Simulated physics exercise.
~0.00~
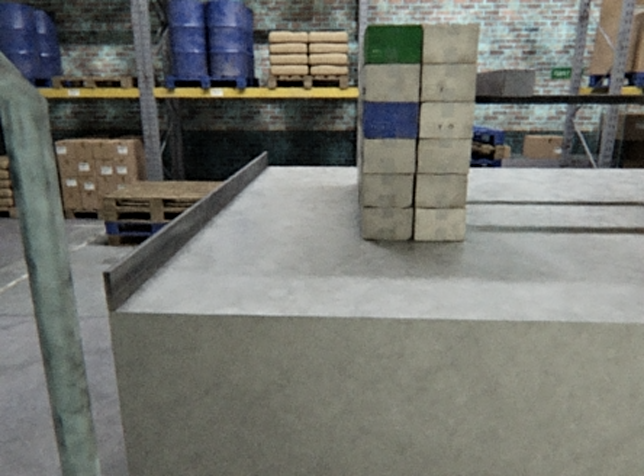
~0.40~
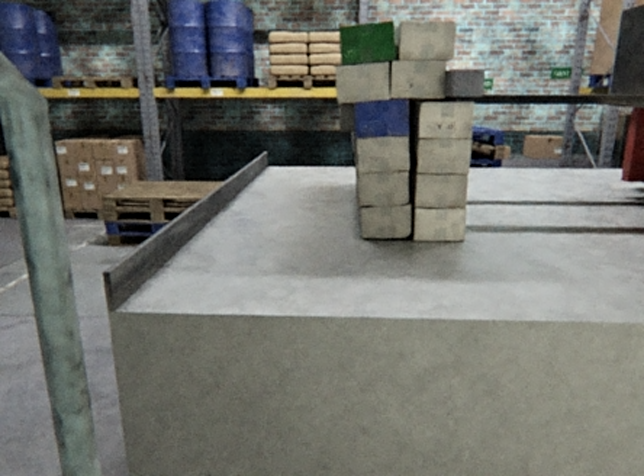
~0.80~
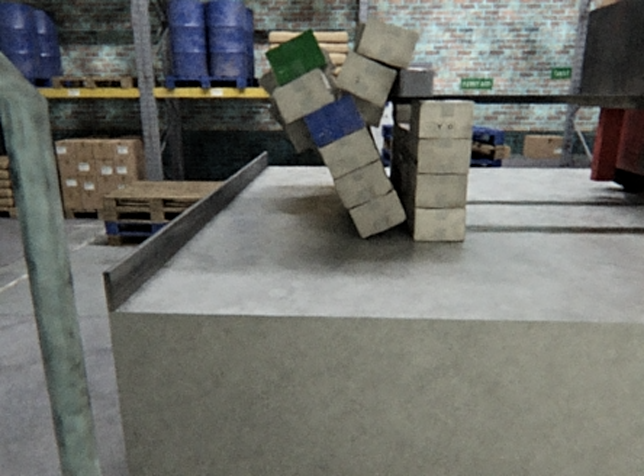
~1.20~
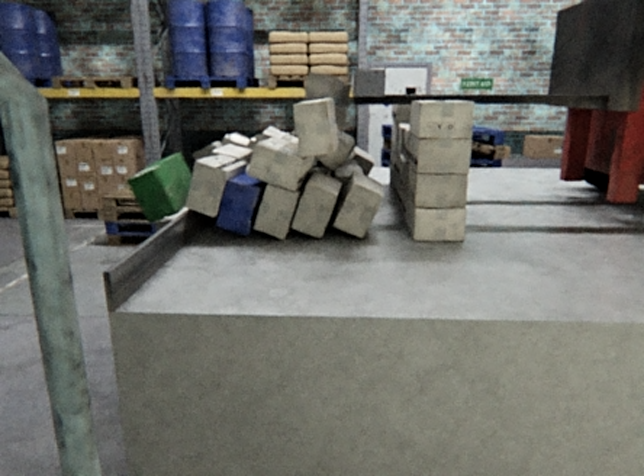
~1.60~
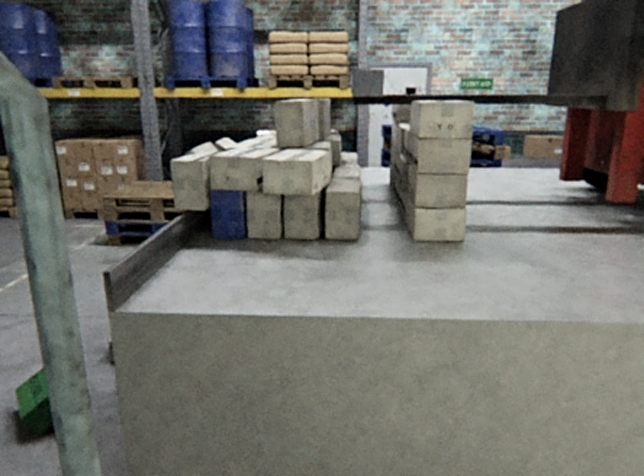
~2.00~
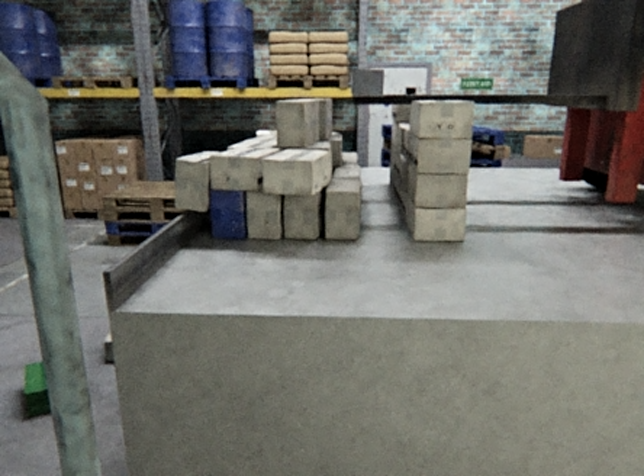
A level steel beam on a red lift truck pushes left into a free-standing stack of parcels, tipping its left part over into a heap against the kick board; the green parcel drops to the floor, while the blue one rests on the platform beside a column still standing.
